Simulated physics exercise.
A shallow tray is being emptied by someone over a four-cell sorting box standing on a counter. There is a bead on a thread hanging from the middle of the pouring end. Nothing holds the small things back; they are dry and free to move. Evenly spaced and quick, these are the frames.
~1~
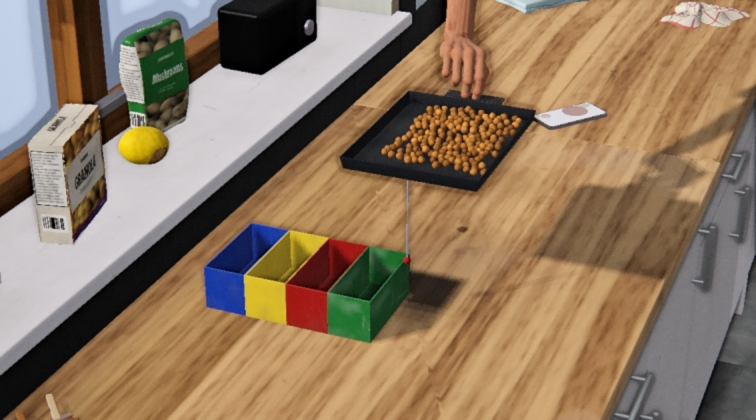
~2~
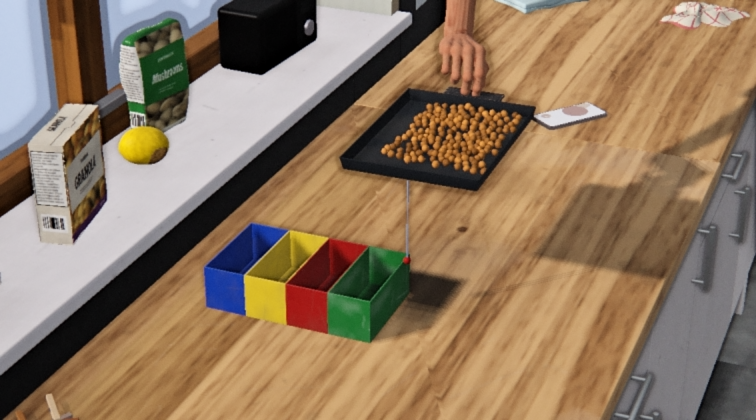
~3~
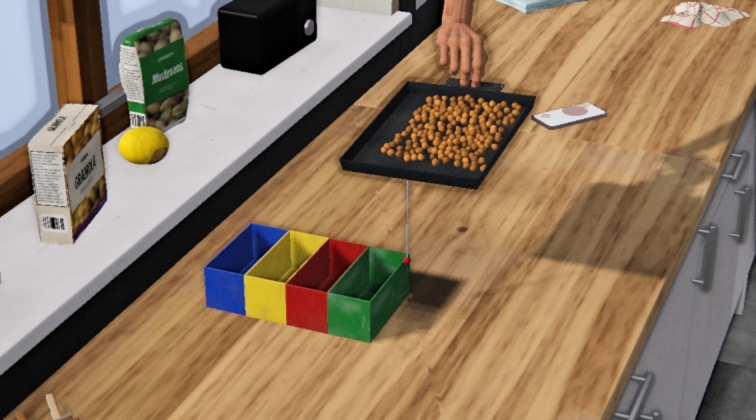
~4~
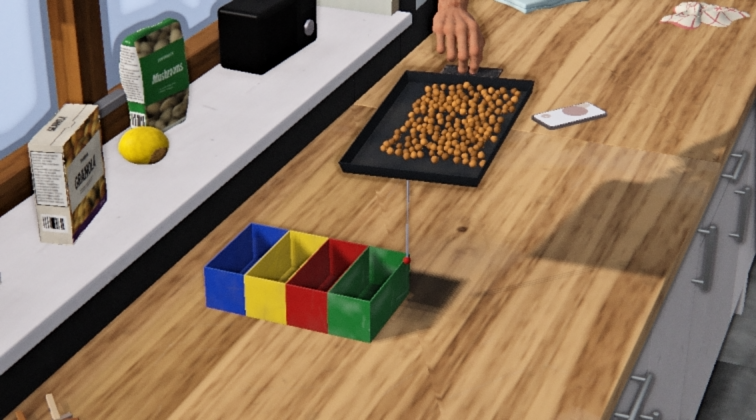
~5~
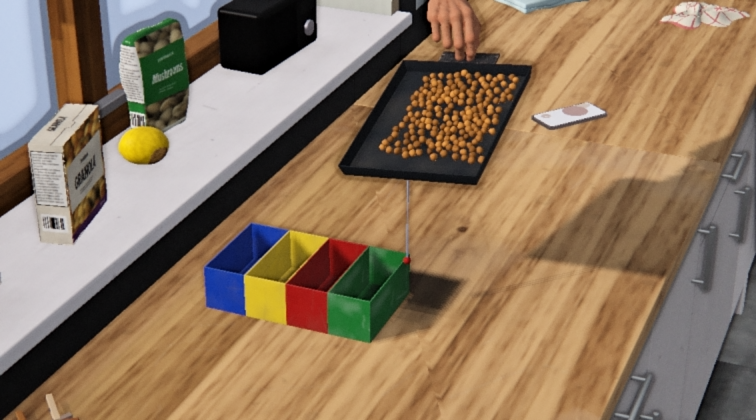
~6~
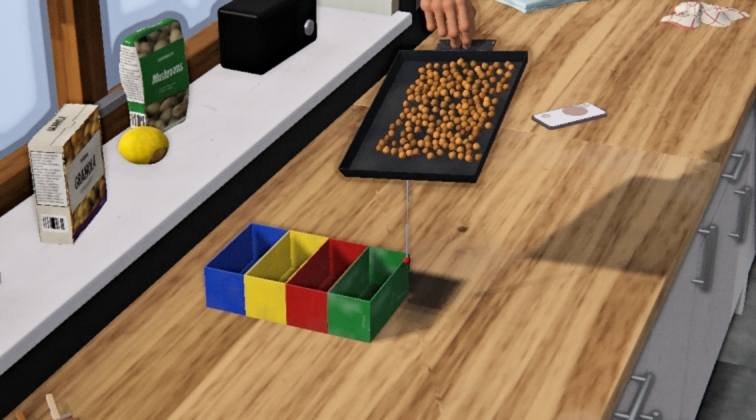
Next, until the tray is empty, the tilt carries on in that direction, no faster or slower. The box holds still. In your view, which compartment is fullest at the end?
Fullest: The red compartment.
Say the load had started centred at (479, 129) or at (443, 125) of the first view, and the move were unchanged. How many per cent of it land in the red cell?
First case around 60 %, second case around 60 %.
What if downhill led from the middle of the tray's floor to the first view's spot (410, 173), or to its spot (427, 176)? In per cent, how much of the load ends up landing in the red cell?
About 20 %, then 0 %.
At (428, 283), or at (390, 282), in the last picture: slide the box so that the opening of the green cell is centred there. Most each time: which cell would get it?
Try 1 - the cell in yellow. Try 2 - the cell in red.
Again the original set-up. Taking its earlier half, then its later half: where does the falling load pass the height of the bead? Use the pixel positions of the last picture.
I'd place the first part at (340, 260) and the rest at (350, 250).
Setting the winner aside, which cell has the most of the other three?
After the leader, it is green.
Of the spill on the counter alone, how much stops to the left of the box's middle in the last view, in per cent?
Near 20 per cent.
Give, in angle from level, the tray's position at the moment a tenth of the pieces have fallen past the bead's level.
At roughly 75°.
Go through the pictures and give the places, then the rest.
In the first frame, corners of the pouring end at (343, 156) and (477, 179), level; middle of the load at (459, 137), roasted chickpeas; bead on its thread at (407, 260); blue cell at (225, 287); yellow cell at (266, 296); red cell at (307, 305); green cell at (349, 314).
In the second frame, corners of the pouring end at (343, 157) and (477, 179), level; middle of the load at (459, 135).
In the third frame, corners of the pouring end at (343, 159) and (476, 178), tipped barely, lowest at the left corner; middle of the load at (459, 129).
In the fourth frame, corners of the pouring end at (342, 161) and (475, 176), tipped a little, lowest at the left corner; middle of the load at (458, 121).
In the fifth frame, corners of the pouring end at (342, 164) and (474, 174), tipped clearly, lowest at the left corner; middle of the load at (456, 113).
In the sixth frame, corners of the pouring end at (341, 167) and (473, 173), tipped clearly, lowest at the left corner; middle of the load at (452, 107), a small part on the move; blue cell at (225, 287); yellow cell at (266, 296); red cell at (307, 305); green cell at (349, 314).
Soon, tray tipped steeply; most on the tray; a small part falling or outside the box.
A while on, tray tipped past a quarter turn; about half on the tray; about a quarter in the red cell; a small part in the green cell; a stray few in the yellow cell; about a quarter falling or outside the box.
Towards the end, tray tipped past a quarter turn; about half in the red cell; about a third in the green cell; a stray few in the yellow cell; a small part falling or outside the box.
Finally, tray tipped past a quarter turn; about half in the red cell; about a third in the green cell; a stray few in the yellow cell; none in the blue cell; a small part outside the box.
